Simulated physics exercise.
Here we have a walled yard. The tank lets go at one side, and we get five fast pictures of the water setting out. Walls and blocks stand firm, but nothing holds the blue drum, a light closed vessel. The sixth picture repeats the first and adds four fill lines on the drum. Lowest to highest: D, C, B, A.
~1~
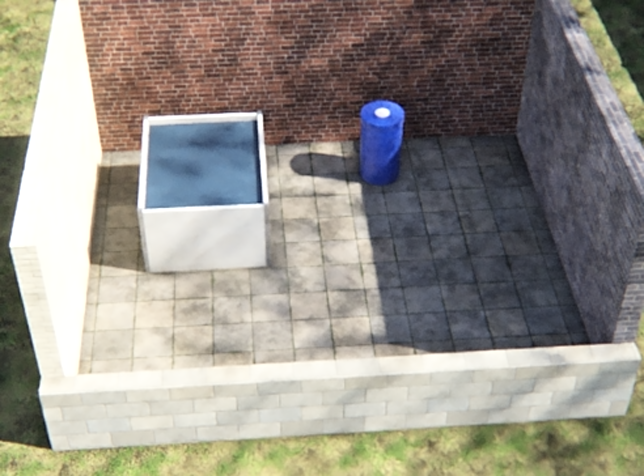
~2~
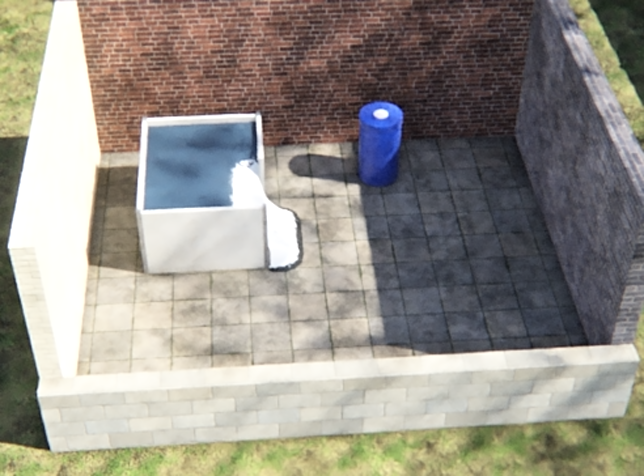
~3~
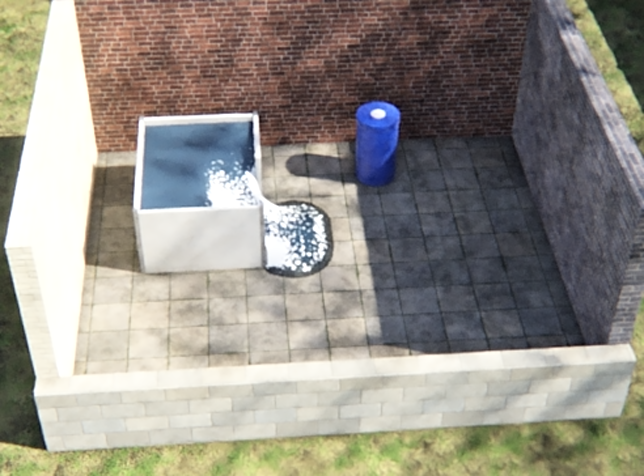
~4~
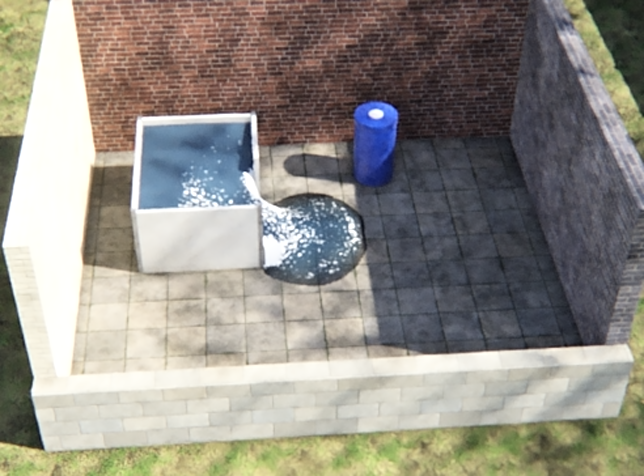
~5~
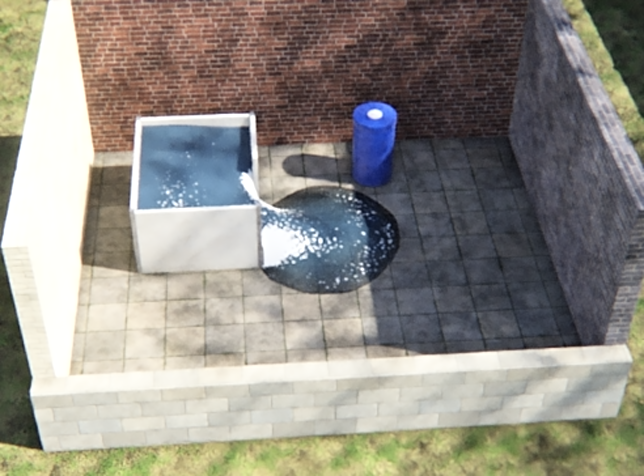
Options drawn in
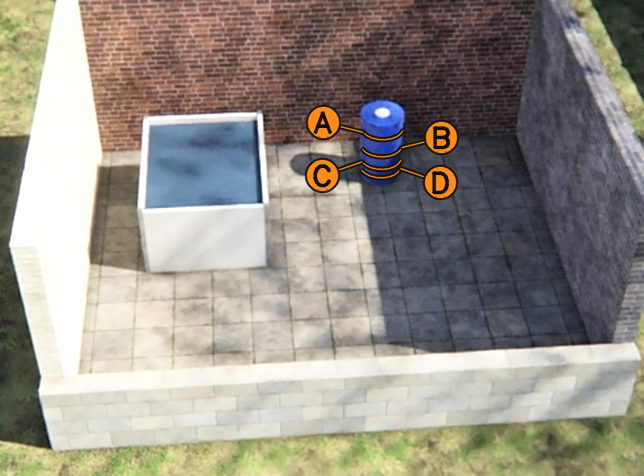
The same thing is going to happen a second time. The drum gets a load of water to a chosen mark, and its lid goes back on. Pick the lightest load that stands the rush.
The answer is mark D.
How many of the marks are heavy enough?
All of them.
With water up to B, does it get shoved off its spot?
No, not at all.
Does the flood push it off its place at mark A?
No, that is safe.
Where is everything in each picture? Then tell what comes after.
In the first picture, lid of the blue drum at (382, 113); tank full, its middle at (204, 165).
In the second picture, 2 % of the ground wet, in view closest to the drum at (291, 217).
In the third picture, 4 % of the ground wet, in view closest to the drum at (318, 213).
In the fourth picture, 7 % of the ground wet, in view closest to the drum at (340, 205).
In the fifth picture, lid of the blue drum at (375, 115); 11 % of the ground wet, in view closest to the drum at (347, 193).
On the marked copy, A at (384, 139); B at (383, 156); C at (383, 169); D at (382, 177); from the bottom up D, C, B, A.
Choosing A, it does not move.
Choosing B, it does not move.
Choosing C, it does not move.
Choosing D, it does not move.
